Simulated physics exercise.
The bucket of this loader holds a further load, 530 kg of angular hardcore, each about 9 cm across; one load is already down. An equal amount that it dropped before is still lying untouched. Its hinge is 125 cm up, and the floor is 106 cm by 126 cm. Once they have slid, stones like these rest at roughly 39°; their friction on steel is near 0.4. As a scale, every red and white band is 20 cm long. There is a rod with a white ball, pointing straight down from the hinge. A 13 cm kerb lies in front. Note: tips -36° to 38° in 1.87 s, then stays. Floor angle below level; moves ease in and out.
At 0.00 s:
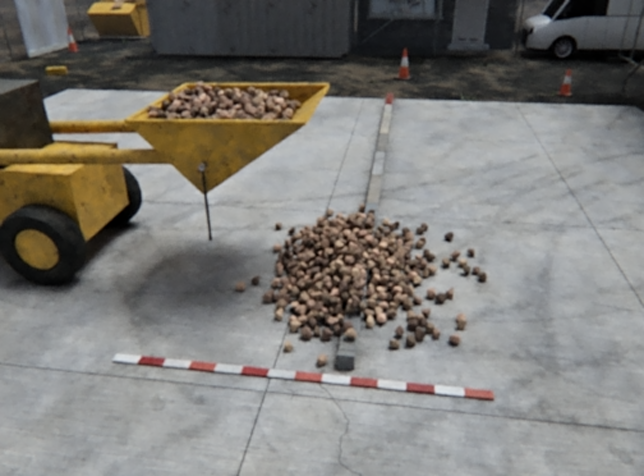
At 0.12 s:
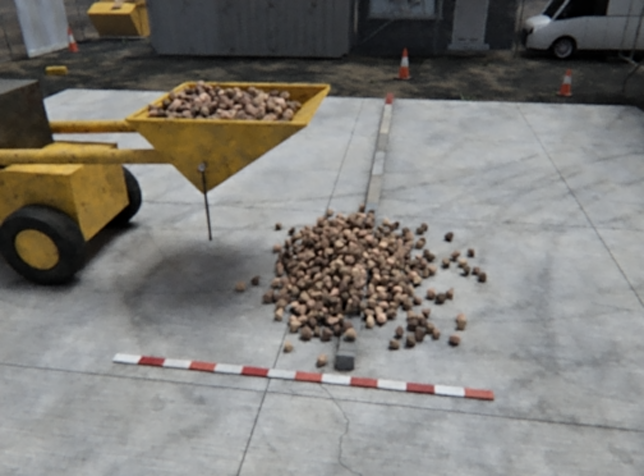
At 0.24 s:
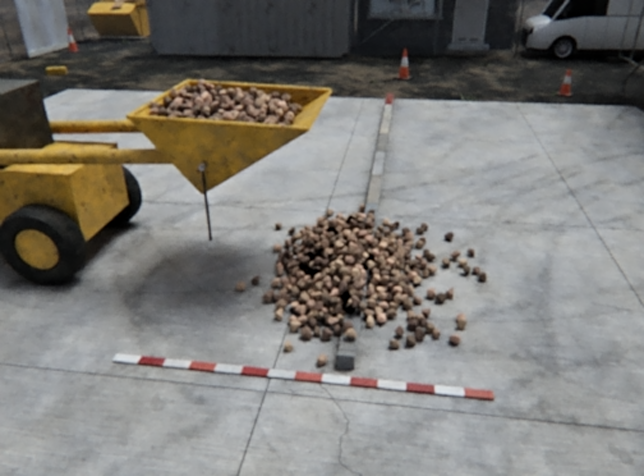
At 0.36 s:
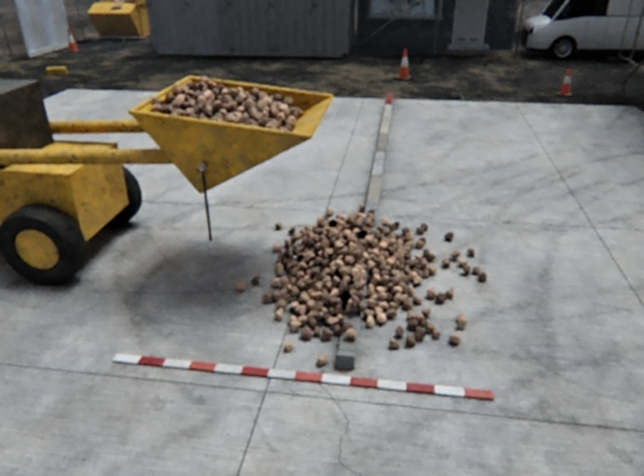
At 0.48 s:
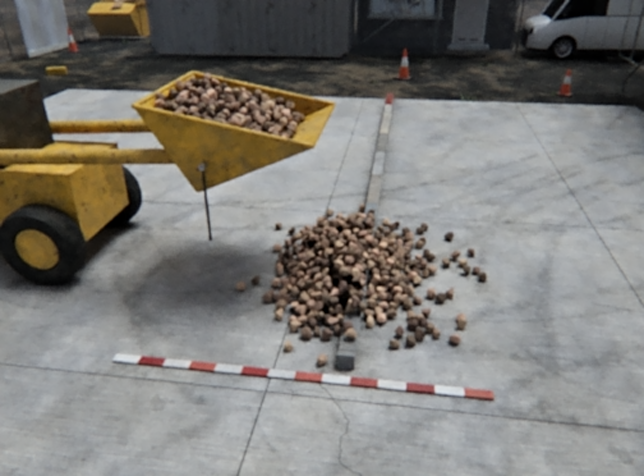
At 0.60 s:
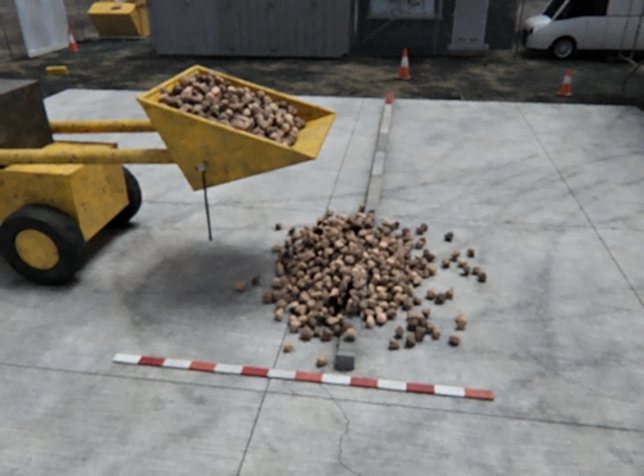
On a concrete yard, a yellow loader slowly tilting its bucket of brown stones forward beside a scattered heap lying still.
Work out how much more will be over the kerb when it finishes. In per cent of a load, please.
Around 19 out of 100.
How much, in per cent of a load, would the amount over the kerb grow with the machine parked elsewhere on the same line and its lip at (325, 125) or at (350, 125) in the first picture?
I'd say close to 35 per cent for one and close to 70 per cent for the other, in that order.
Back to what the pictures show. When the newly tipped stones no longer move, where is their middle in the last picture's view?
Around (321, 248) in the last picture.
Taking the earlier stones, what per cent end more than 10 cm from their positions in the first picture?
I'd say roughly 5 per cent of them.
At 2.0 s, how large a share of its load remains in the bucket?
It keeps some 50 percent of its load.
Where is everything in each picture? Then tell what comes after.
In the first picture, the bucket is at -36°, its lip at (306, 123); the top of the load is at (199, 94). The earlier load is highest near (347, 240), 33 cm above ground level, 75 % on this side of the kerb, 25 % over the kerb.
In the second picture, the bucket is at -35°, its lip at (306, 125); the top of the load is at (200, 94); the stones move at 0.1 m/s on average.
In the third picture, lip at (308, 130), floor tilted -33°, highest stones at (195, 92); the stones move at 0.1 m/s on average.
In the fourth picture, the bucket is at -29°, its lip at (311, 137); the top of the load is at (194, 88); the stones move at 0.2 m/s on average.
In the fifth picture, lip at (314, 147), floor tilted -24°, highest stones at (197, 84); the stones move at 0.2 m/s on average.
In the sixth picture, the bucket is at -18°, its lip at (316, 158); the top of the load is at (201, 80); the stones move at 0.3 m/s on average.
After 1.4 s the floor is at 26°; in per cent of one load, 100 in the bucket, 75 on this side of the kerb, 25 over the kerb; the foremost stones are at (467, 277).
After 2.0 s the floor is at 38°; in per cent of one load, 50 in the bucket, 125 on this side of the kerb, 25 over the kerb; the foremost stones are at (467, 277).
After 2.3 s the floor is at 38°; in per cent of one load, 15 in the bucket, 150 on this side of the kerb, 35 over the kerb; the foremost stones are at (467, 277).
After 5.2 s the floor is at 38°; in per cent of one load, 0 in the bucket, 156 on this side of the kerb, 44 over the kerb; the foremost stones are at (468, 268). Net gain over the kerb, 19.
